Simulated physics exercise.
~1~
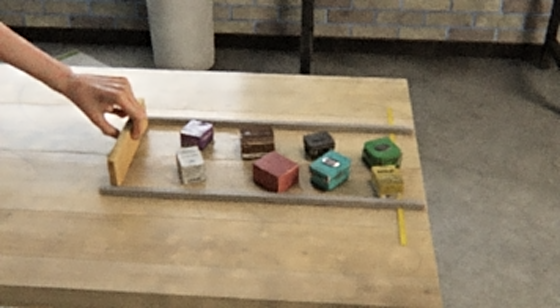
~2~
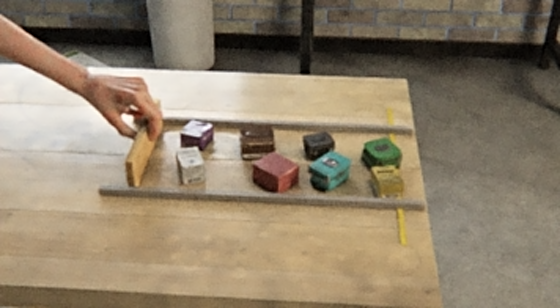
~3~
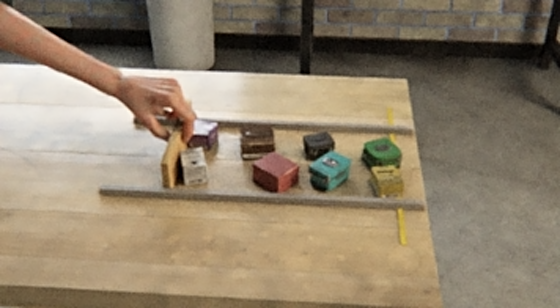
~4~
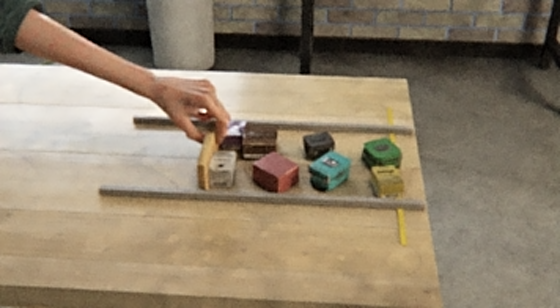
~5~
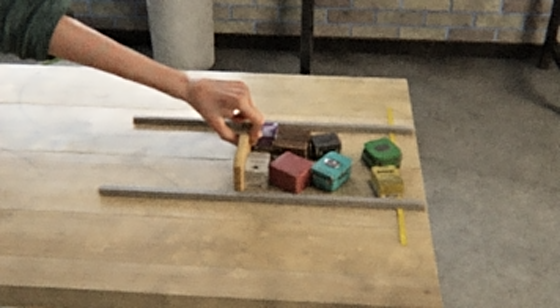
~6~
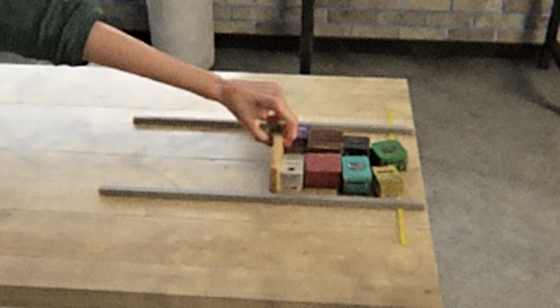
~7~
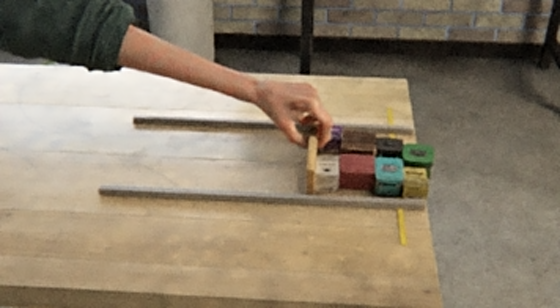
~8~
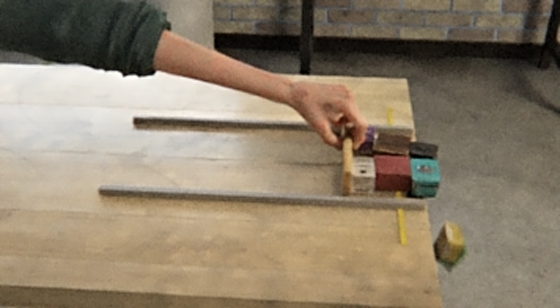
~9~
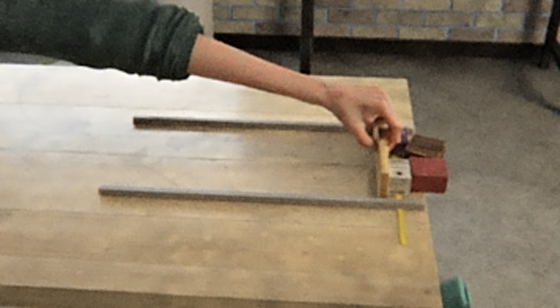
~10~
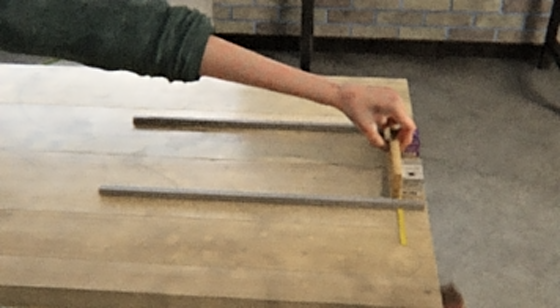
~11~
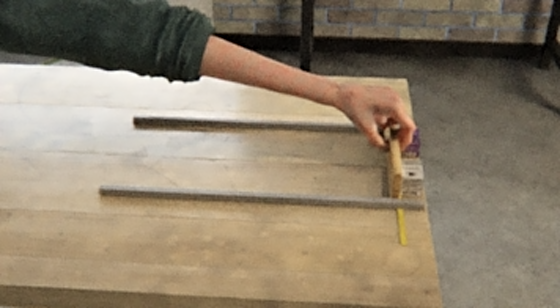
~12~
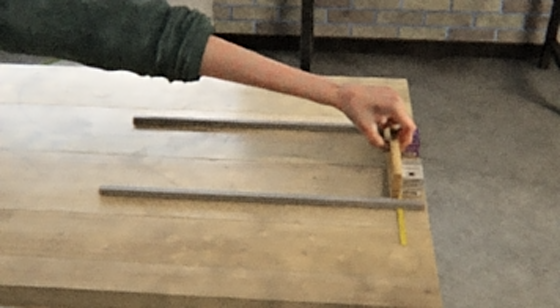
A hand slides an upright board rightward, pushing small boxes along until most drop off the table's edge.
